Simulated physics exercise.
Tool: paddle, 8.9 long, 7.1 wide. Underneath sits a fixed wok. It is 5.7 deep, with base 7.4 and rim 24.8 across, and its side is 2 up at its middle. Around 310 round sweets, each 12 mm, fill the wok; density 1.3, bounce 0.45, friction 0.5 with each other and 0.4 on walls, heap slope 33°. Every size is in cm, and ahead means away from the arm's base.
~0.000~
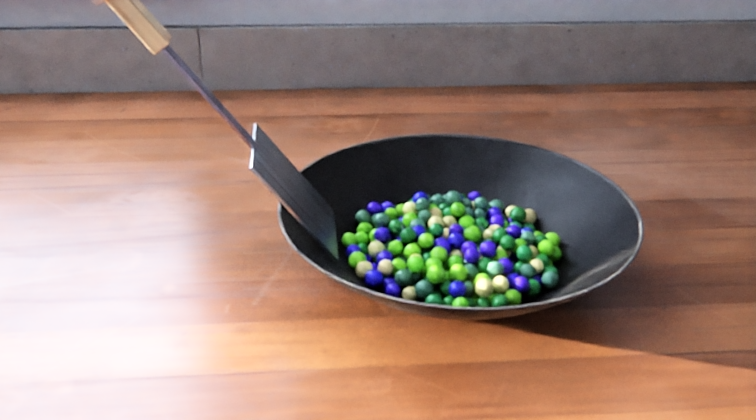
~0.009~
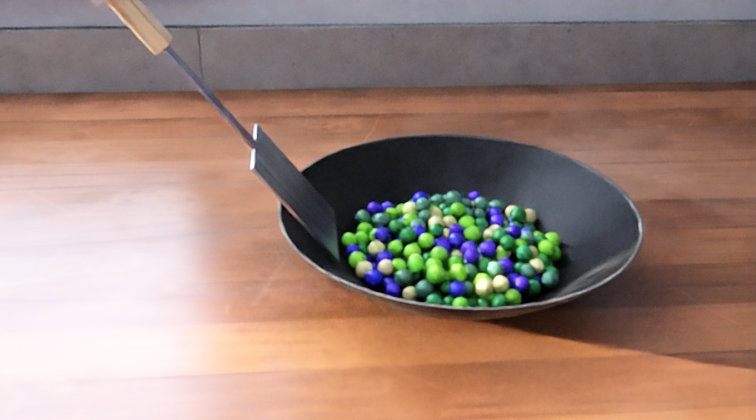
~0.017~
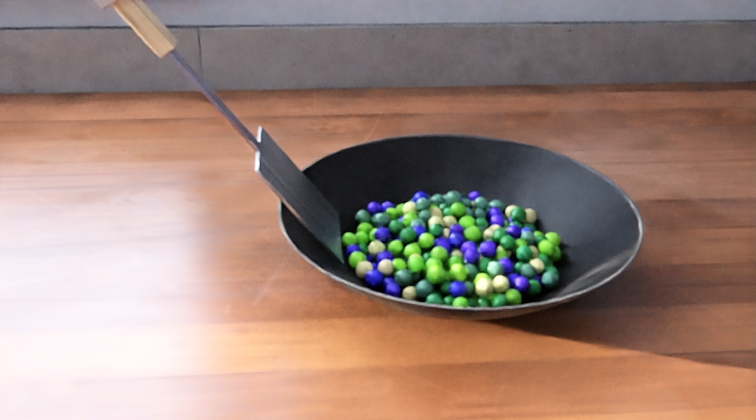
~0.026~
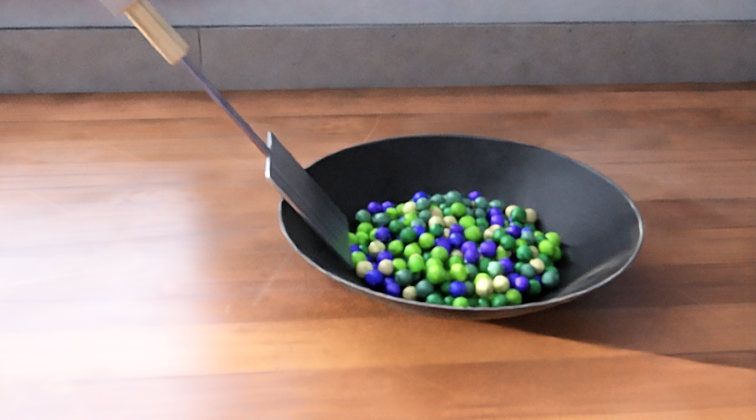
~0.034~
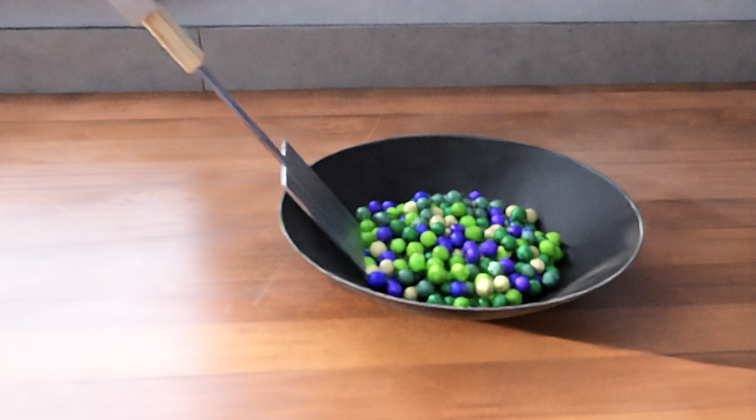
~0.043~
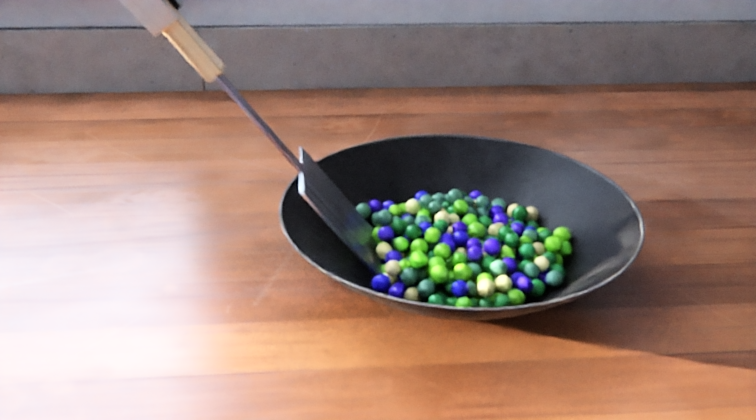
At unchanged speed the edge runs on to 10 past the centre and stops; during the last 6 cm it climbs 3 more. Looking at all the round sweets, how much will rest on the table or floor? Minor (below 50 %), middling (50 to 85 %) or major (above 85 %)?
Middling.
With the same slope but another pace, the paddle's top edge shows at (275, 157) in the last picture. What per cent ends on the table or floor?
Some 40 per cent.
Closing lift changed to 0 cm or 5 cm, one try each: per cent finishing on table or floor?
First try about 65 %, second try about 65 %.
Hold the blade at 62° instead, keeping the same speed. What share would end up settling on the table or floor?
Near 65 %.
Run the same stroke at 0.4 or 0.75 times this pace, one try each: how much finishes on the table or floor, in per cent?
Roughly 40 % and roughly 55 %.
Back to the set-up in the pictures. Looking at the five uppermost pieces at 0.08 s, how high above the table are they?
Some 7 cm.
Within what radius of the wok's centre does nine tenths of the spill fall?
About 90 cm from the centre.
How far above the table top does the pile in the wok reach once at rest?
Near 4.0 centimetres high.
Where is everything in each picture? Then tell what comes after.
In the first frame, the paddle top edge at (253, 145), sloping 53°; upper third of the load around (458, 241), from x 350 to 555, top at y 200; 314 in the wok.
In the second frame, the paddle top edge at (254, 145), sloping 53°; upper third of the load around (458, 241), from x 350 to 555, top at y 200.
In the third frame, the paddle top edge at (258, 148), sloping 53°; upper third of the load around (458, 241), from x 350 to 555, top at y 200.
In the fourth frame, the paddle top edge at (268, 153), sloping 53°; upper third of the load around (458, 241), from x 350 to 555, top at y 200.
In the fifth frame, the paddle top edge at (284, 161), sloping 53°; upper third of the load around (459, 240), from x 360 to 555, top at y 200.
In the sixth frame, the paddle top edge at (301, 169), sloping 53°; upper third of the load around (461, 237), from x 360 to 565, top at y 195; 314 in the wok.
After 0.08 s, sloping 53°, highest piece 8 above the table; 314 in the wok.
After 0.12 s, sloping 53°, highest piece 10 above the table; 296 in the wok, 18 on the blade or in flight.
After 0.34 s, sloping 53°, highest piece 20 above the table; 110 in the wok, 90 on the table or floor, 114 on the blade or in flight.
After 1.39 s, sloping 53°, highest piece 4 above the table; 205 on the table or floor, 109 in the wok.
In the end, 205 on the table or floor, 109 in the wok. That is 65 % on the table or floor.
